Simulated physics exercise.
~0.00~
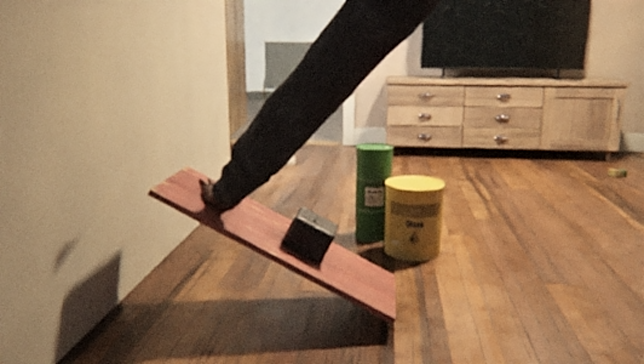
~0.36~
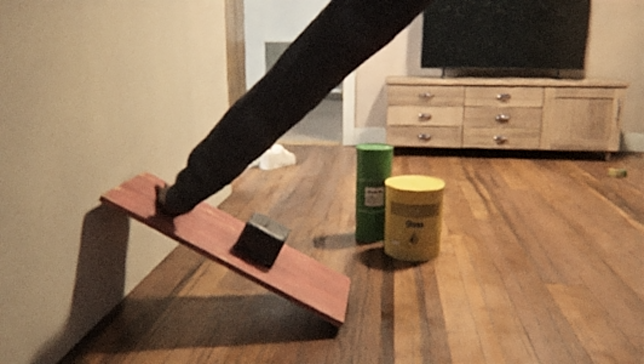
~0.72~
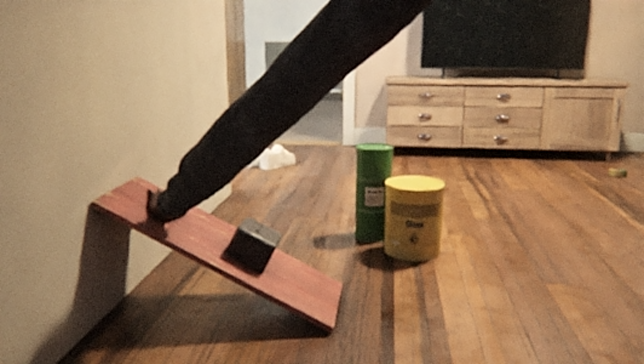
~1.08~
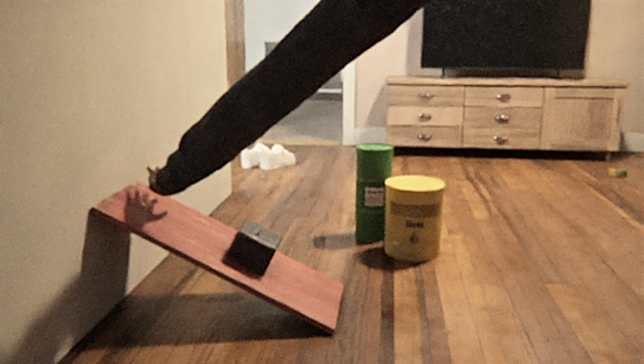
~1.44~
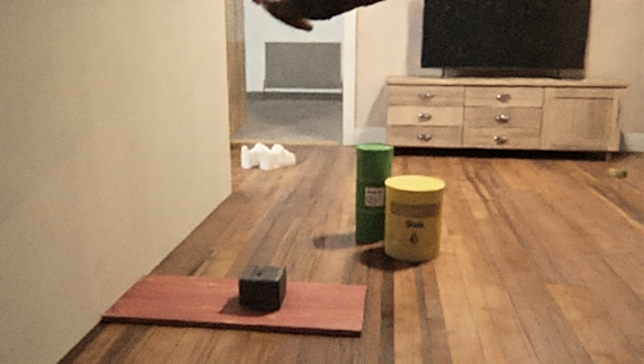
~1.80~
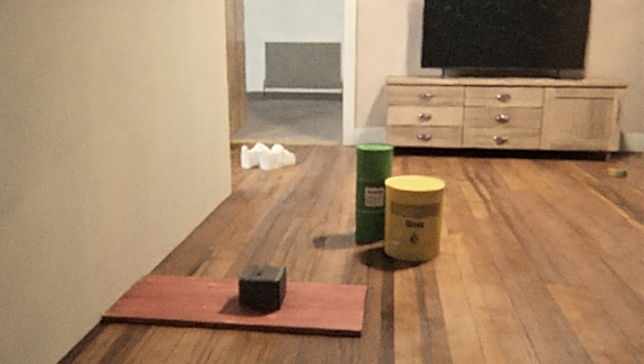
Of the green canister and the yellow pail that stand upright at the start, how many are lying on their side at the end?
None of them are; the green canister and the yellow pail are both still standing upright at the end.
